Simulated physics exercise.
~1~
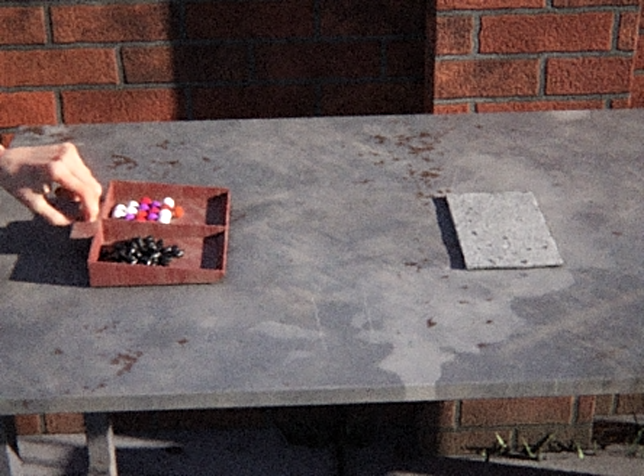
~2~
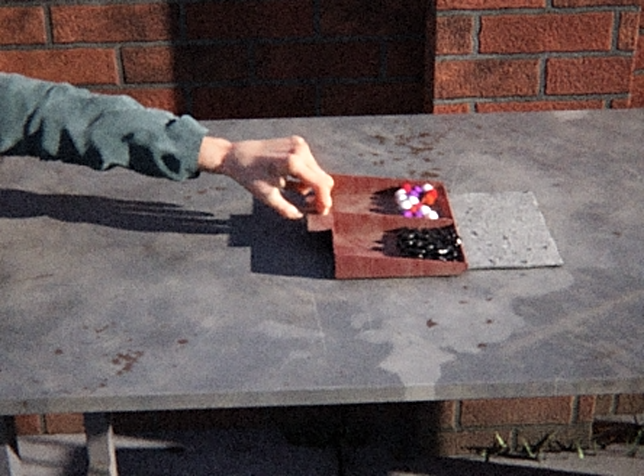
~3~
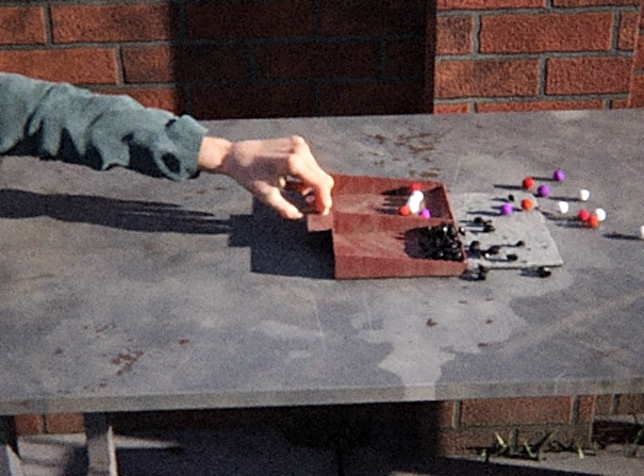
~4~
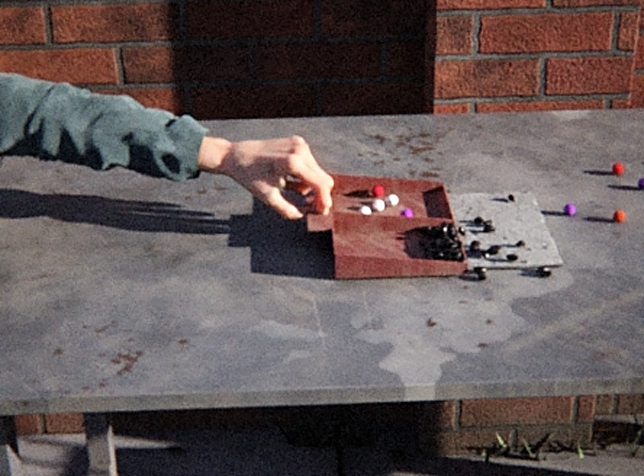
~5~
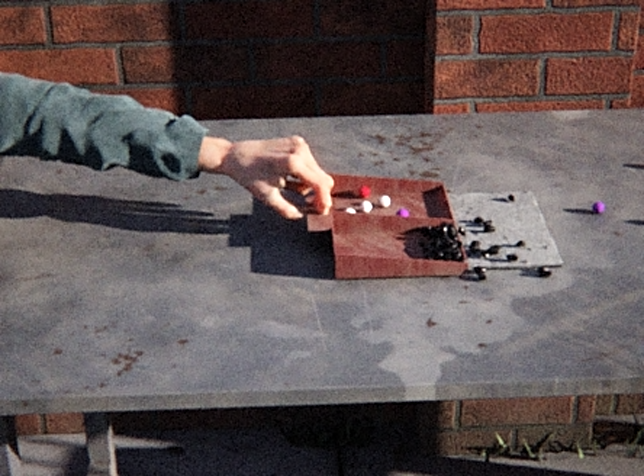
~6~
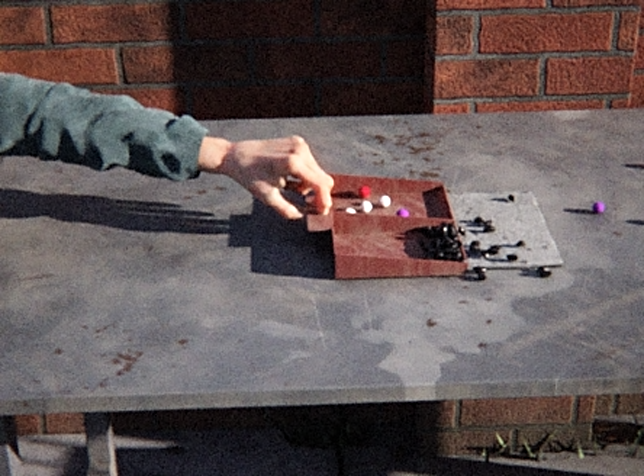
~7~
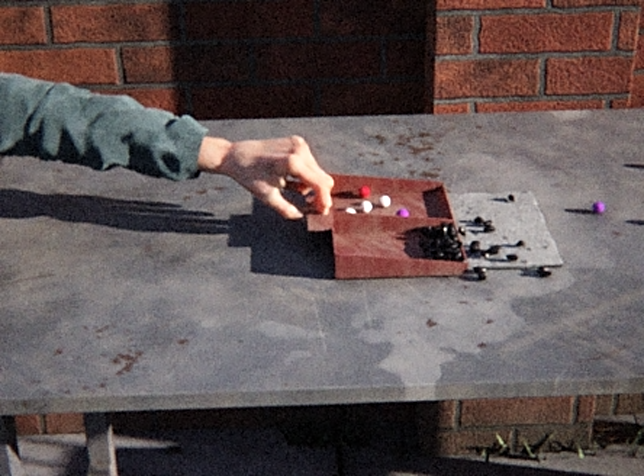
A hand slides a red tray right against a slab, spilling black pieces and colourful balls forward.
